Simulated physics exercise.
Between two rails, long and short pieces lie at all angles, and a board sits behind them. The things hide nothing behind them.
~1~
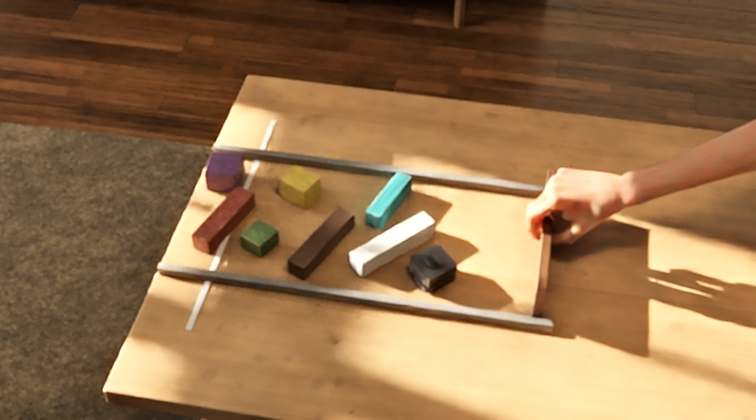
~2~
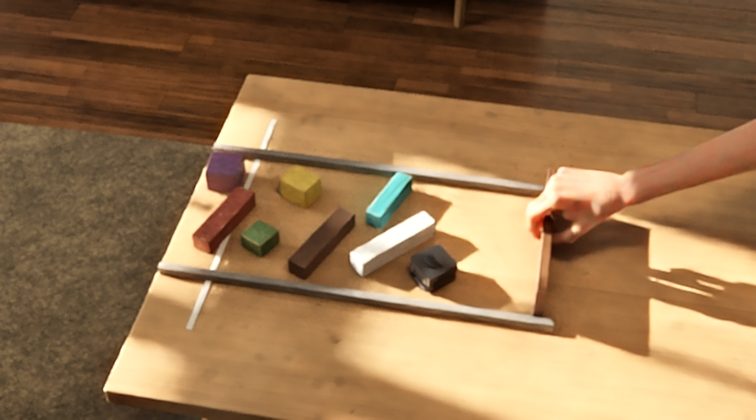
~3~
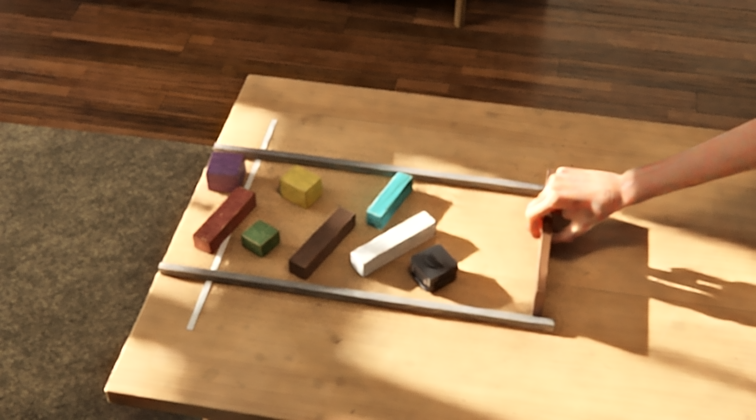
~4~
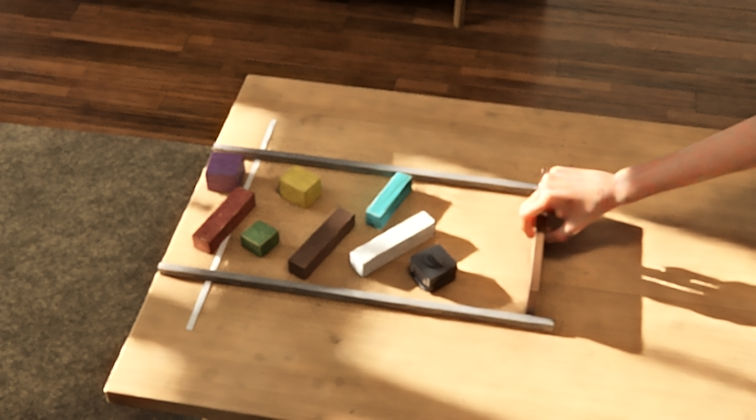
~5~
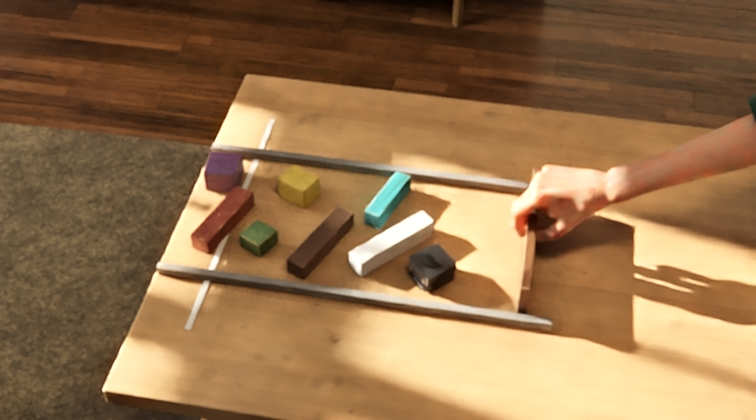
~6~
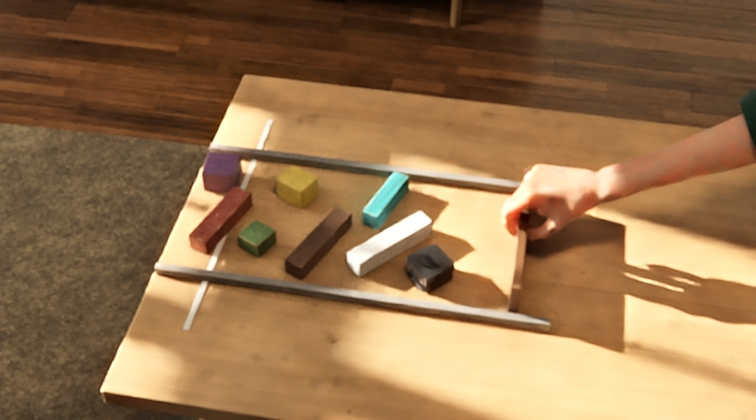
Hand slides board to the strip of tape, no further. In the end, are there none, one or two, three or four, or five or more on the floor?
There are three or four on the floor.
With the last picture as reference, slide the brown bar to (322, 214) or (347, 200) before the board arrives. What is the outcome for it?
Well, in the first try it is not lost, and in the second it is not lost.
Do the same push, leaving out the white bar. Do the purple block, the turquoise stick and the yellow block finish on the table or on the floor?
Purple block down, turquoise stick still up, yellow block still up.
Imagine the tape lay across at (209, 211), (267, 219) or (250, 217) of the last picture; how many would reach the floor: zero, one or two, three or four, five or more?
In order of the places: More than four; one or two; three or four.
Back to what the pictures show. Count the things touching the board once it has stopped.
Contact count: 3.
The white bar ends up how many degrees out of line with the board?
Out of line by around 35°.
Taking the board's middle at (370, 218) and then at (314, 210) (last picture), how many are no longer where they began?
Moved so far: 4, then 7.
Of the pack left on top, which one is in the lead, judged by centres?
Yellow block.
Soon after, none off yet; purple block at rest near (222, 172); red bar at rest near (221, 220); green block at rest near (257, 238).
After that, none off yet; purple block at rest near (222, 172); red bar displaced a little near (210, 215); green block displaced about its own width near (224, 228).
In the end, the number that fall off is three or four; gone, brown bar, green block, red bar and purple block.
